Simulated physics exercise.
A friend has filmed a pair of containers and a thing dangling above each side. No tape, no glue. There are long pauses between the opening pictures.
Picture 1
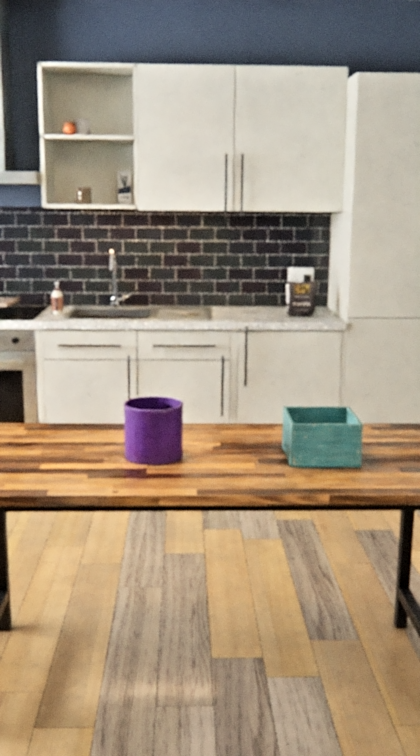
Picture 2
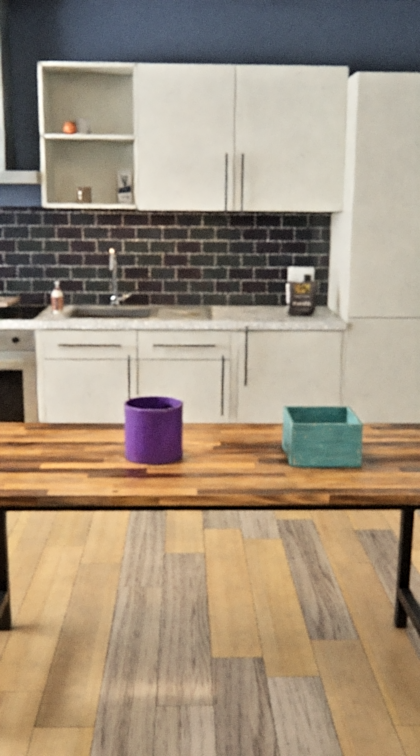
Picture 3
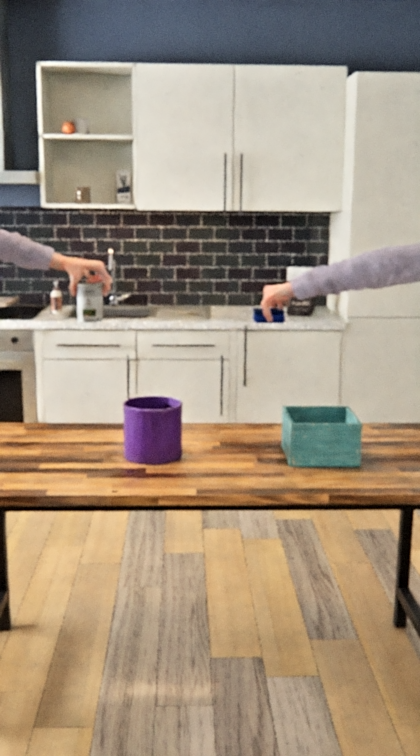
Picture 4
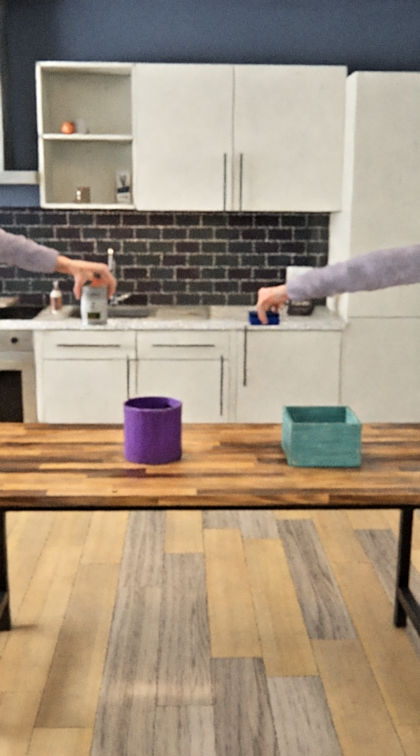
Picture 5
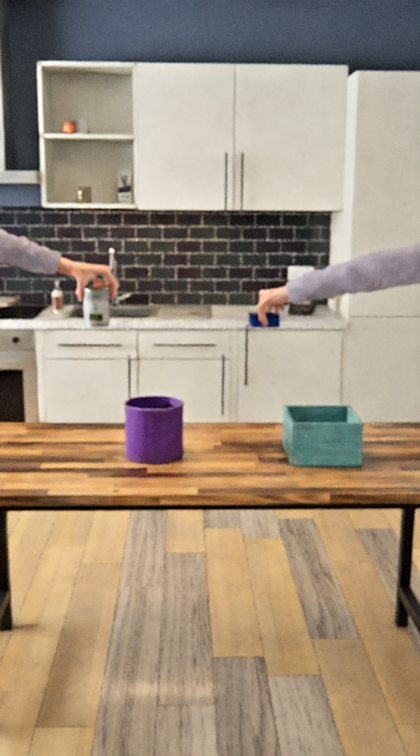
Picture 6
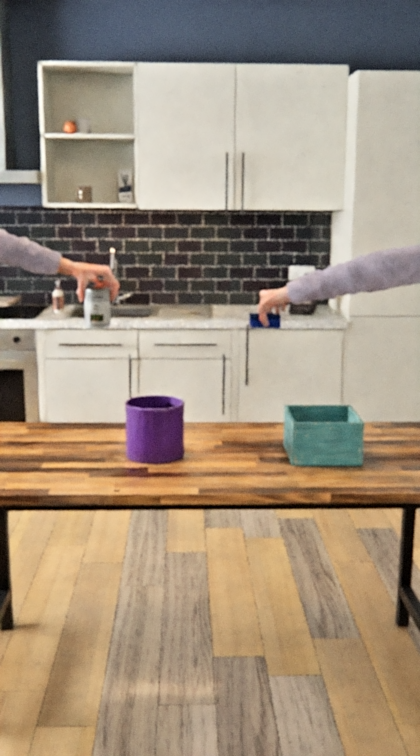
Two hands appear holding a pale tin and a blue sponge behind two containers, barely moving.
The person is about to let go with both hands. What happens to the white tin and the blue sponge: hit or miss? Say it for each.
In the end the white tin ends up outside, the blue sponge ends up outside.
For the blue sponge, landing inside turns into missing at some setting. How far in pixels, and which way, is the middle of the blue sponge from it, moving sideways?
A shift of 28 pixels, going right.
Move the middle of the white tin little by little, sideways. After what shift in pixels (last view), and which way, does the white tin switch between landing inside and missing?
Roughly 32 pixels right.
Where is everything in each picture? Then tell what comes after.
The first frame shows left bucket (154, 430).
The second frame shows right crate (321, 435).
The third frame shows still on the way; white tin (90, 302); left bucket (153, 429).
The fourth frame shows still on the way; blue sponge (264, 318); right crate (320, 435).
The fifth frame shows still on the way; white tin (97, 307); left bucket (154, 429).
The sixth frame shows in place, still held; white tin (98, 307); blue sponge (265, 320); right crate (322, 434).
Then, 0.18 s later than the last frame, white tin shifted about its own width near (98, 340); blue sponge shifted about its own width near (264, 352).
Then, 0.28 s later than the last frame, white tin dropping near (100, 400); blue sponge dropping near (263, 412).
When it is over, the white tin misses, near (101, 438); the blue sponge misses, near (262, 449).
